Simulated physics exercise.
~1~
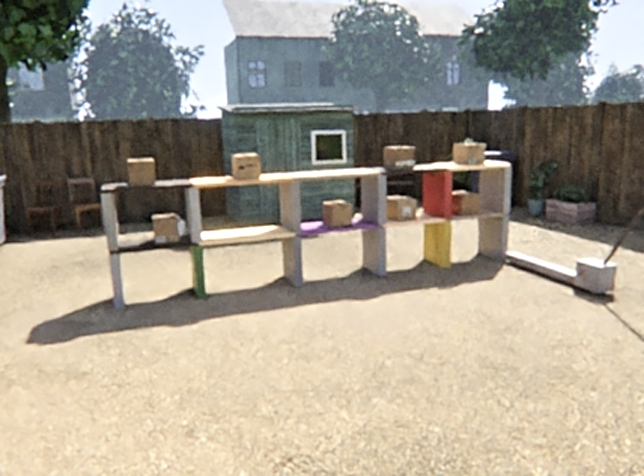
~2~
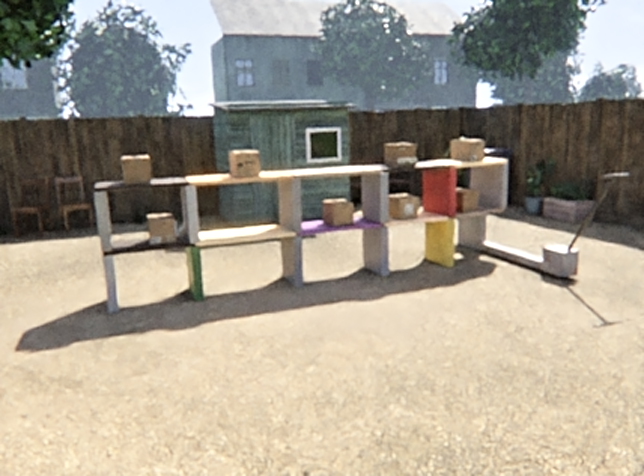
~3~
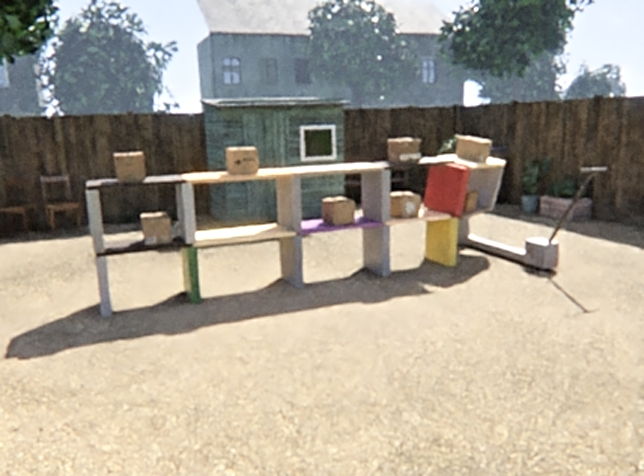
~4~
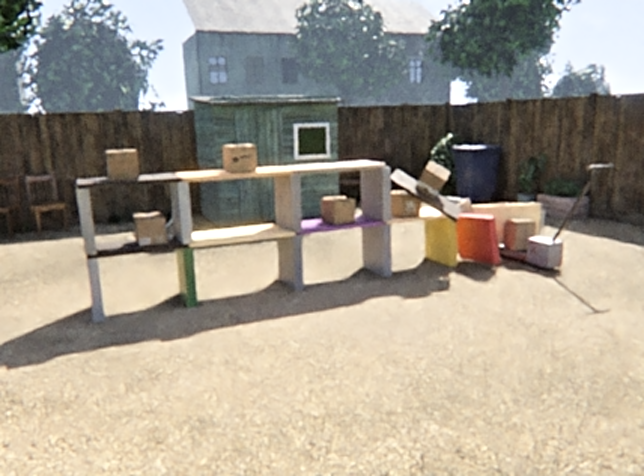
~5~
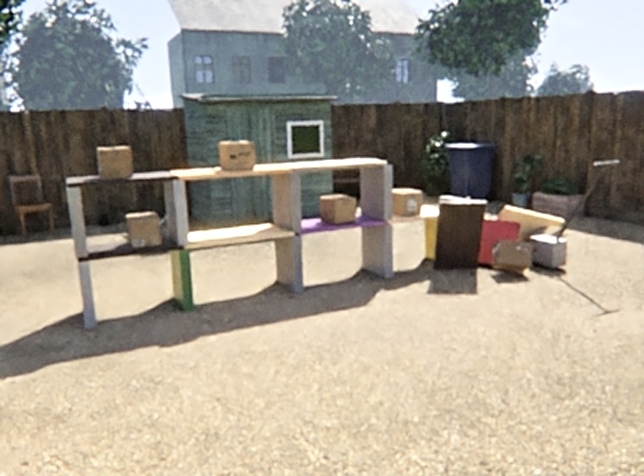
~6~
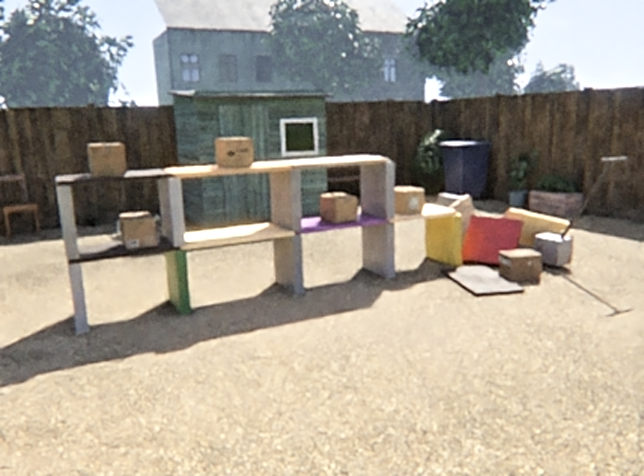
A long two-tier rack of grey uprights and boards, carrying cardboard boxes, stands in a sunny gravel yard before a green shed and wooden fence, seen from the front as the view drifts slightly sideways. A green upright is lower left, a purple board near the middle, and red above yellow towards the right. A low, long-handled jack slides left into the base of the right end. The red upright leans, then the right-hand section collapses, spilling boards and boxes. A dark board tips flat onto the gravel; red lies fallen, while yellow, green and purple stay in place.
